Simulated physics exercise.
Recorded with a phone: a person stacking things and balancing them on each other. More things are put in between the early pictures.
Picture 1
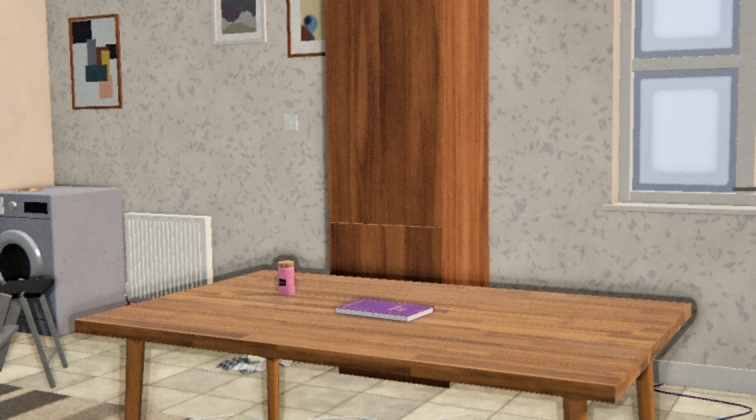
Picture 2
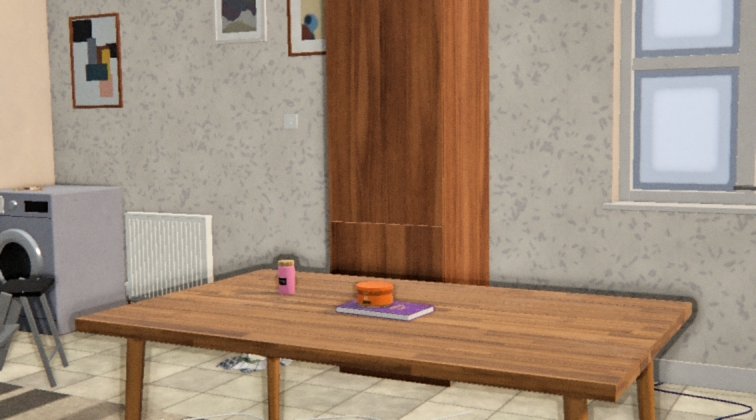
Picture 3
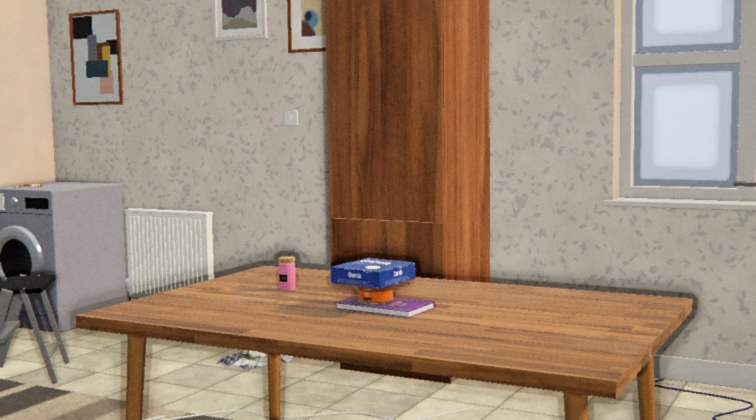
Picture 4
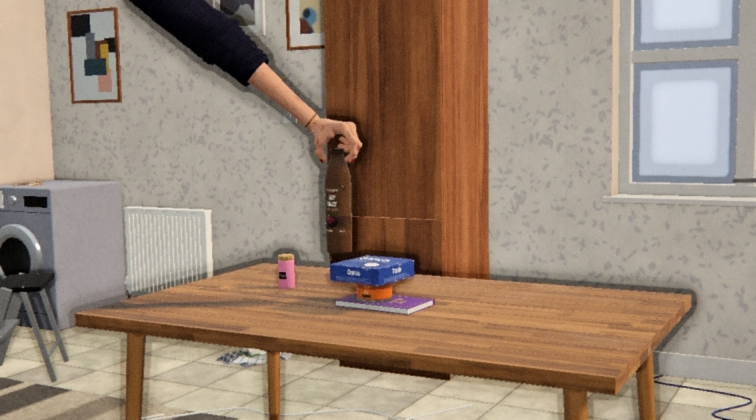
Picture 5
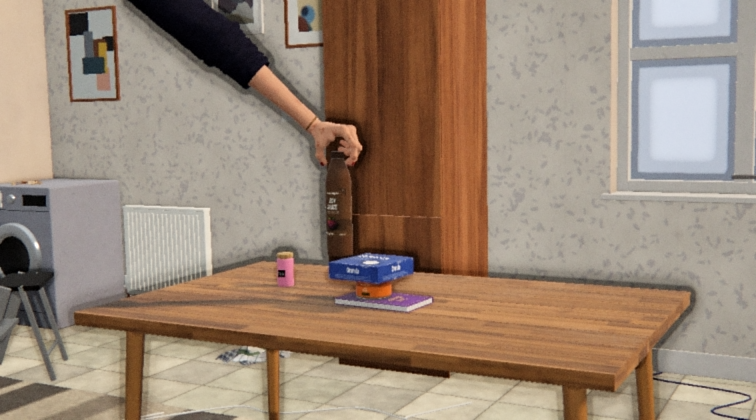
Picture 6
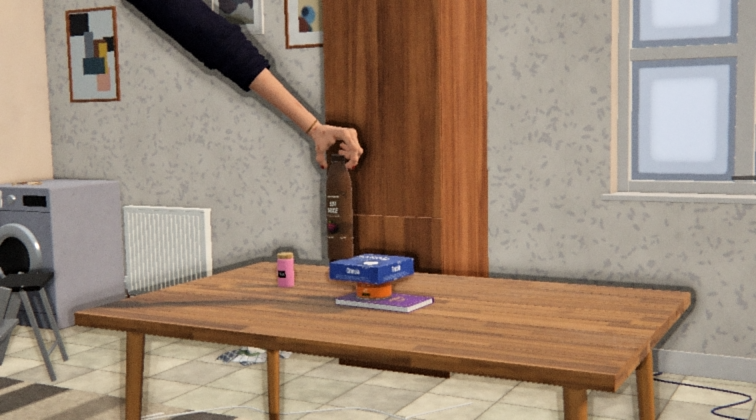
Kitchen table with an orange pot and blue box appearing stacked on a purple book, then a hand holding a dark bottle upright behind them.
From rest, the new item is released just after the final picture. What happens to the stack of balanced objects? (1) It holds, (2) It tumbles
Option 2: It tumbles.
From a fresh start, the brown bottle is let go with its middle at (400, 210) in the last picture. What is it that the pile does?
What happens next is that it tips over.
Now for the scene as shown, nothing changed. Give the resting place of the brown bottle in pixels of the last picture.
Roughly at pixel (276, 283).
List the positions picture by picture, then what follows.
In the first frame, the last thing is not in view yet; pink shaker (286, 278).
In the second frame, the last thing is not in view yet; purple book (385, 309).
In the third frame, the last thing is not in view yet; pink shaker (287, 274).
In the fourth frame, still above its spot; brown bottle (338, 200); purple book (384, 303).
In the fifth frame, still above its spot; brown bottle (339, 203); pink shaker (285, 269).
In the sixth frame, set down, still held; brown bottle (339, 207); purple book (384, 301).
Then, 0.40 s later than the last frame, brown bottle now fallen; blue packet tilted by 31°.
Then, 0.50 s later than the last frame, blue packet tilted by 53°.
Then, 0.60 s later than the last frame, blue packet tilted by 54°.
When it is over, fallen, brown bottle; lying over in the pile, blue packet; the other 3 as before. End places, in pixels of the last picture, brown bottle near (276, 283). The pile comes apart.
